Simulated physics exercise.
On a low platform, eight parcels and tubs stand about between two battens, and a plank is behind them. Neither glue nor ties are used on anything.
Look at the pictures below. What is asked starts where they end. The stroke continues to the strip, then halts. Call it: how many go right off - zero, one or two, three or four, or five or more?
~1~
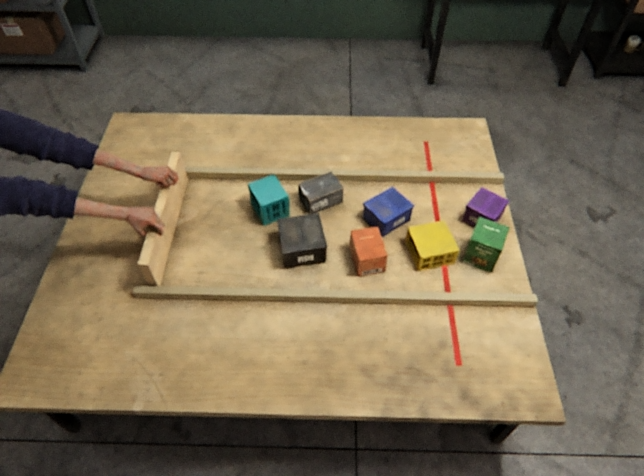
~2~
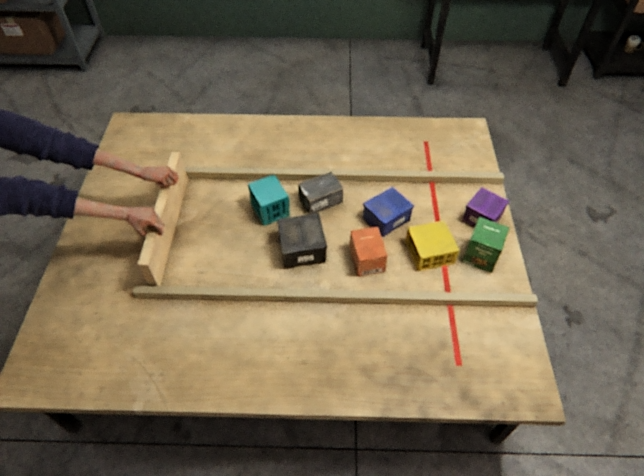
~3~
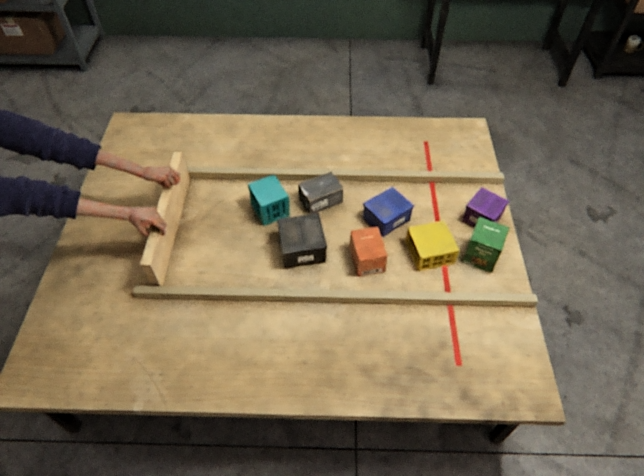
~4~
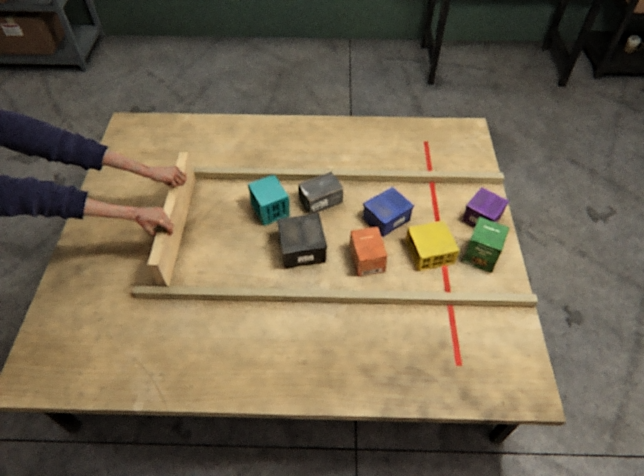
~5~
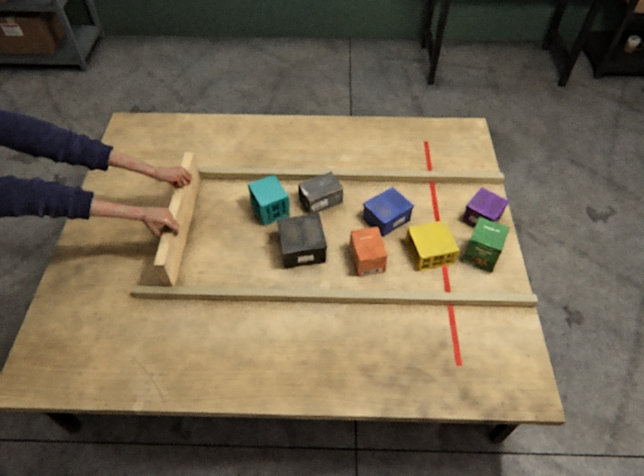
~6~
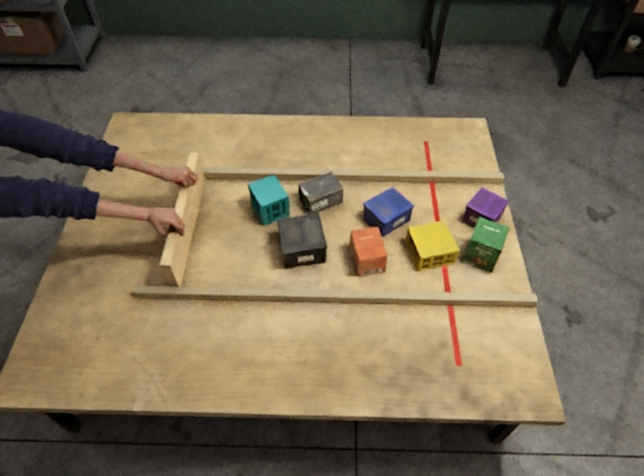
Three or four go off.
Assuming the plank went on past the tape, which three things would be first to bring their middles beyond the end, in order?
Order, earliest first: The green box, next the purple tote, last the yellow crate.
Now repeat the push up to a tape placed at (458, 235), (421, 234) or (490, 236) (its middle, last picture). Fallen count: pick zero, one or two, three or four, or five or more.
Going through the places as listed, I'd say three or four, then just one or two, then 5 or more.
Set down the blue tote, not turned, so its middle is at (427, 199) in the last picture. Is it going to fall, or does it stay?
In this case the blue tote does not drop.
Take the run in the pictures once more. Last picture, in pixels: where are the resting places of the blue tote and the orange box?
One ends up near (494, 217) and the other near (505, 256).
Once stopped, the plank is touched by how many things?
2.
Early on, none off yet; purple tote at rest near (485, 211); green box at rest near (486, 245); yellow crate at rest near (431, 245).
Finally, the number that fall off is three or four; lost, yellow crate, green box and purple tote.
